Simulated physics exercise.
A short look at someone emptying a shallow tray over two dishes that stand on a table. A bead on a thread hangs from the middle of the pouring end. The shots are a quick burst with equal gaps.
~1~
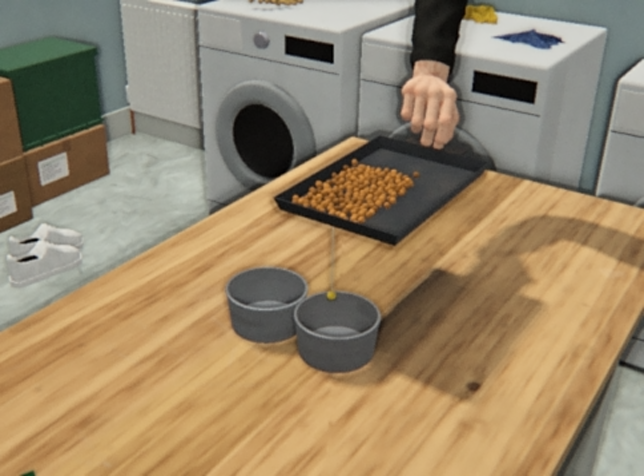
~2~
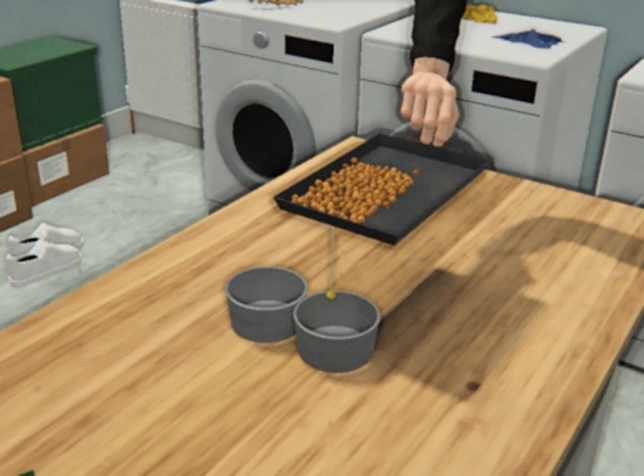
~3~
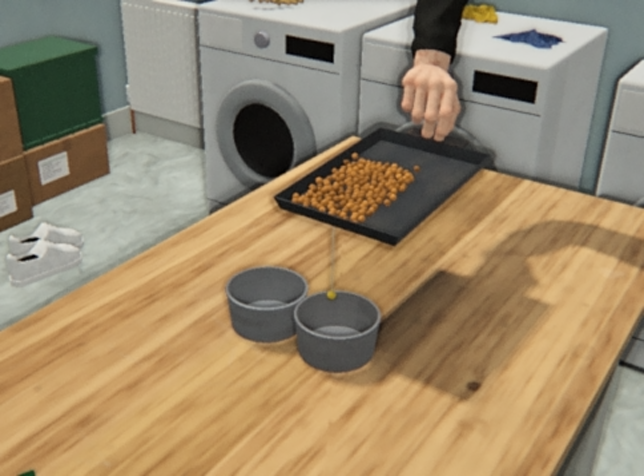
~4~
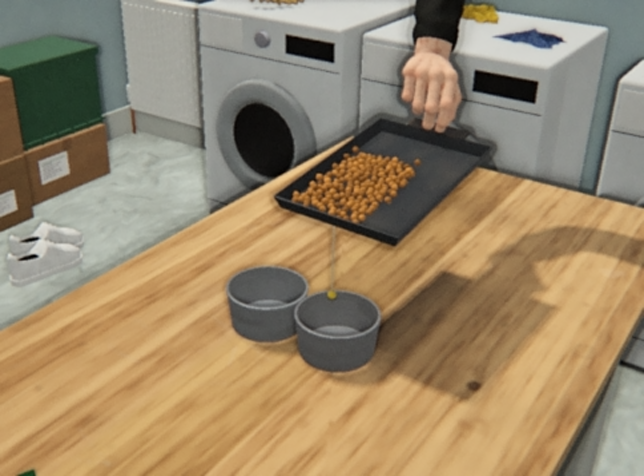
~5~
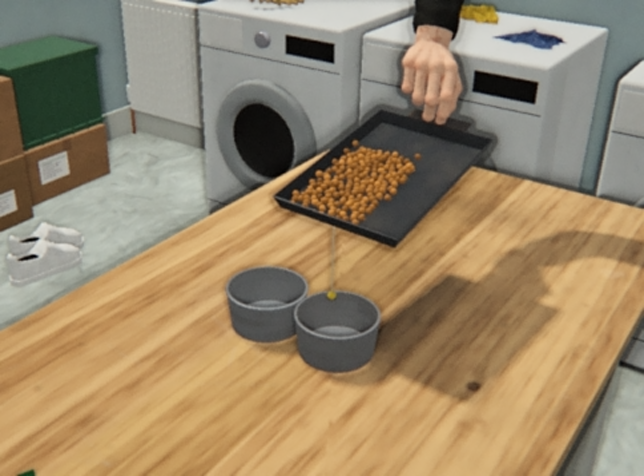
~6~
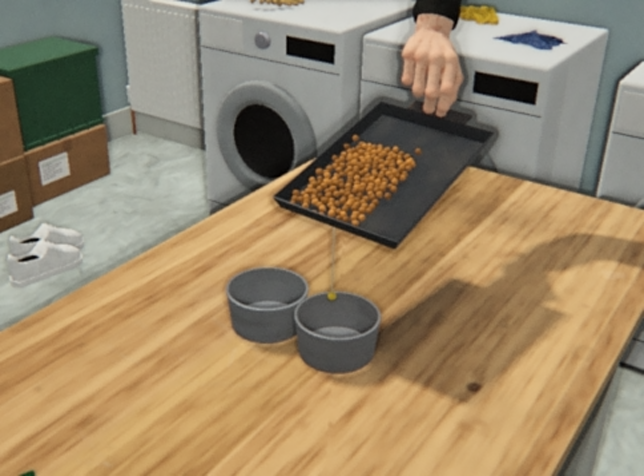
A dark shallow tray of roasted chickpeas tilting slightly as a hand raises its far end above two grey dishes on a wooden table.
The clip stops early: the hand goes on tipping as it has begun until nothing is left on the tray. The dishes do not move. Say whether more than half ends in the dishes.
In the dishes lies less than half of it.
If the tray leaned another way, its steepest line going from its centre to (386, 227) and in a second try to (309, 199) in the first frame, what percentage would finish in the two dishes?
In turn 40 and 100 in a hundred.
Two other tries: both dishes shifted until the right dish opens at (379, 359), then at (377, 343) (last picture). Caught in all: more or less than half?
In turn: The larger part; most of it.
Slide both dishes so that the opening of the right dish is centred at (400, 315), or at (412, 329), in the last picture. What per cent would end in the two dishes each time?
Roughly 10 per cent, and 20 per cent.
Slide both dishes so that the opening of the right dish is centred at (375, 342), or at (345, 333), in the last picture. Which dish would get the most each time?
The first try: The right one. The second: The right one.
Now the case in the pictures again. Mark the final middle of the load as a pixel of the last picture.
Near (340, 374).
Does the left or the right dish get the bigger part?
It is right.
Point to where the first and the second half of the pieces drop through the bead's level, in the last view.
At about (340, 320), then at (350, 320).
Just after the last frame, tray tipped steeply; every one on the tray.
A moment on, tray tipped right over; roughly half on the tray; about a tenth in the right dish; about a tenth outside both; roughly a third in the air.
Further on, tray tipped past a quarter turn; roughly a third in the right dish; roughly two thirds outside both.
When it is over, tray tipped past a quarter turn; roughly a third in the right dish; not one in the left dish; roughly two thirds outside both.
